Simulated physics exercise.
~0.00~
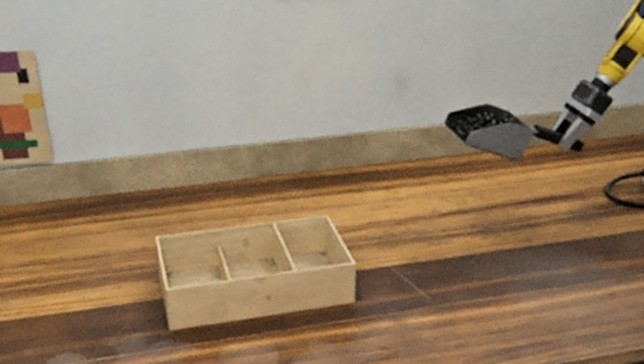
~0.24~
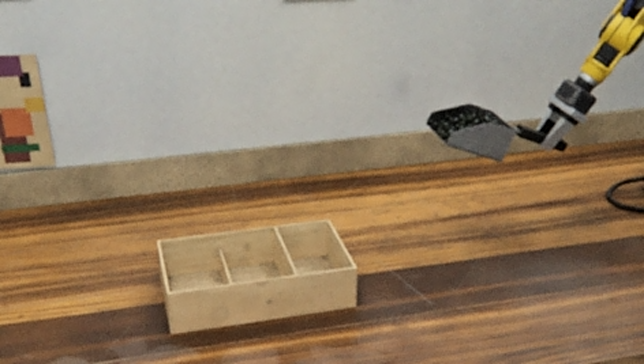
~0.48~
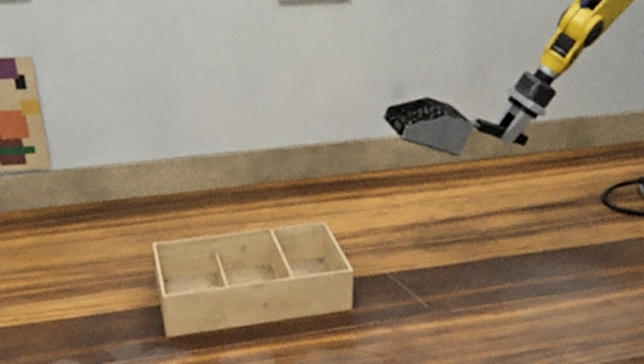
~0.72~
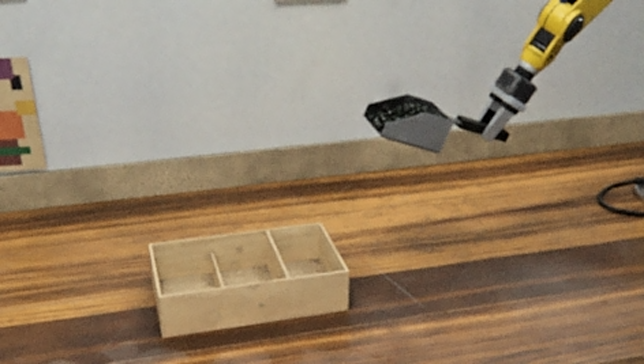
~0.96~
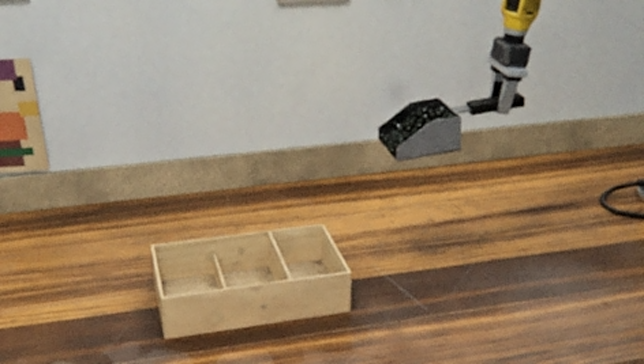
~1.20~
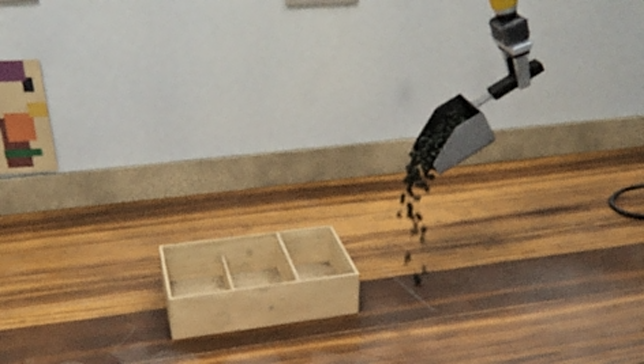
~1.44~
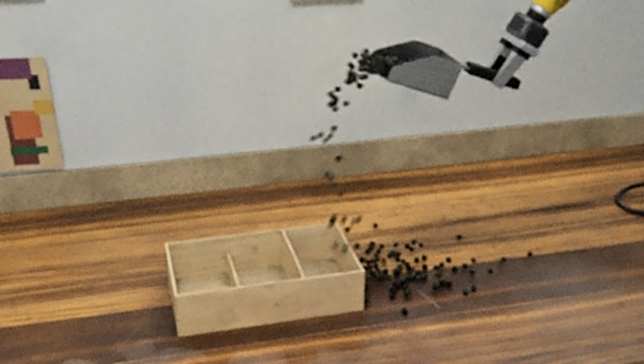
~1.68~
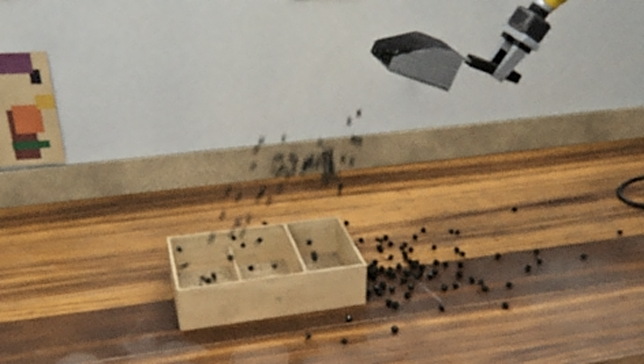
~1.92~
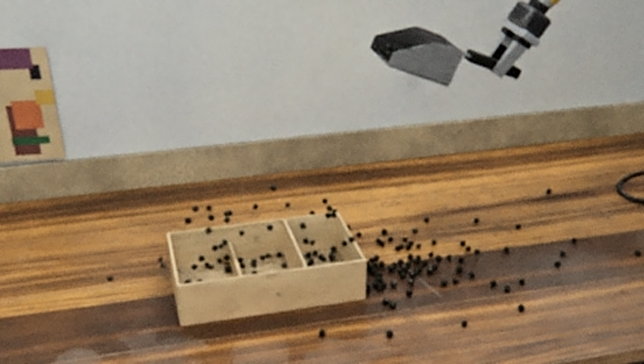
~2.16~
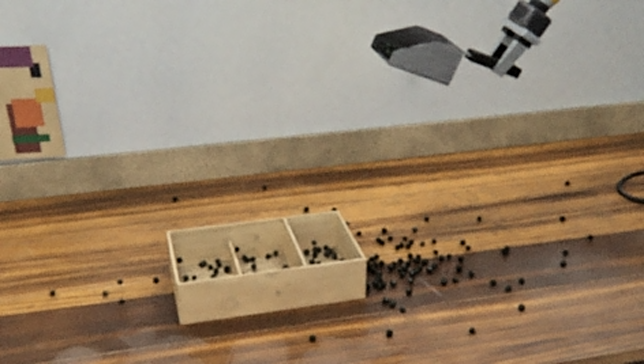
At first, a yellow robot arm holds a gray scoop of black beads above a wooden table, where an open box with three compartments sits to the lower left. The arm carries the scoop left, then turns it and tips it, so that beads stream down onto the table just right of the box. The scoop rises and swings left, flinging more beads toward the box. It then stays raised while the airborne beads drop into all three compartments and bounce around them. Finally, beads lie in the box and scattered over the table, mostly to its right.
